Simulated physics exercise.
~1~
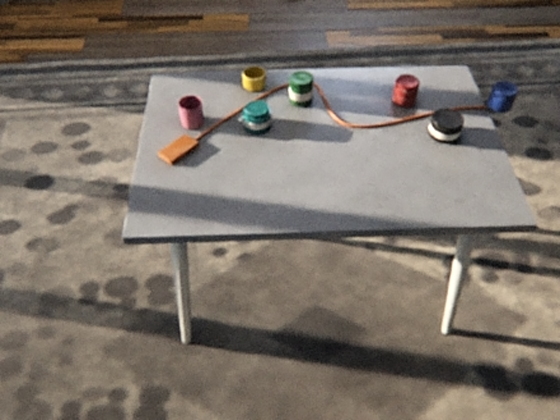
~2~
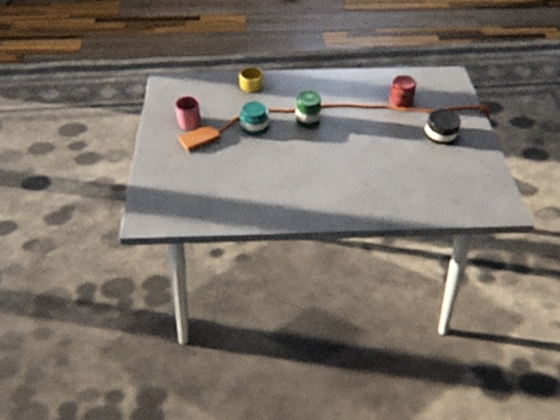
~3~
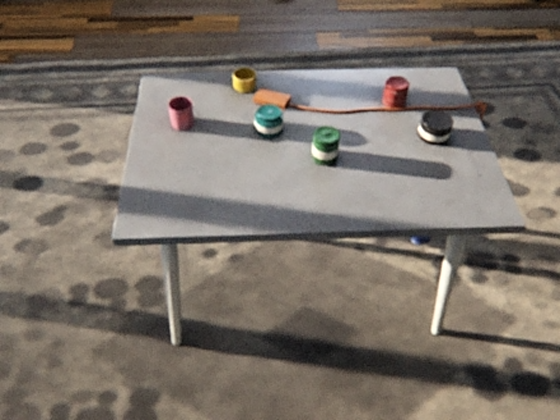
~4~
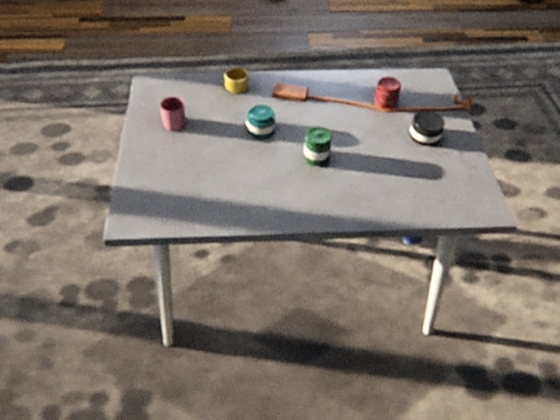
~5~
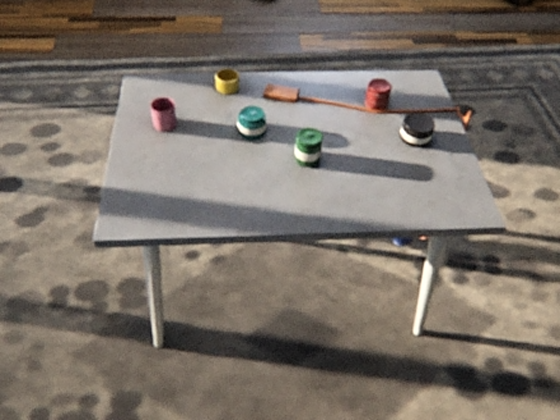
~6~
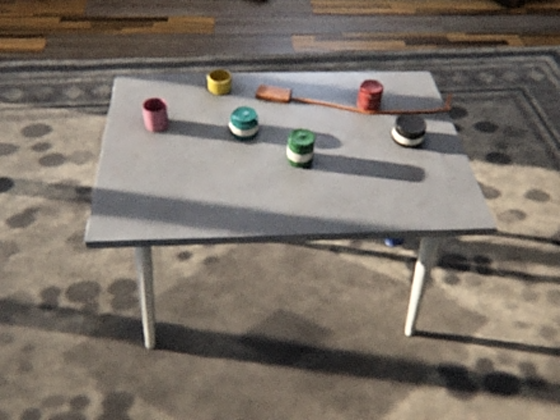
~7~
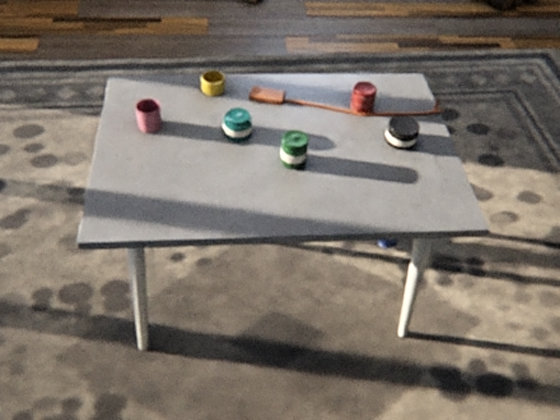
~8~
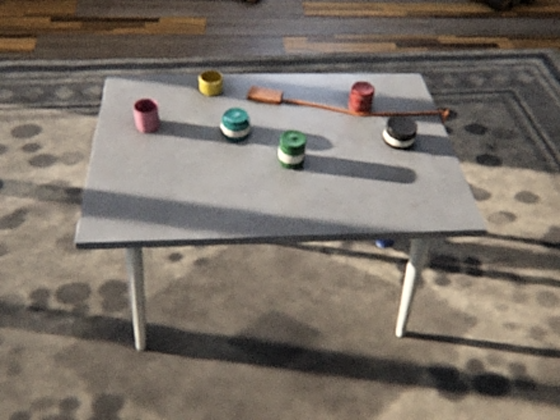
A table holds small colorful containers as a blue one falls, shifting the orange object and green tin.
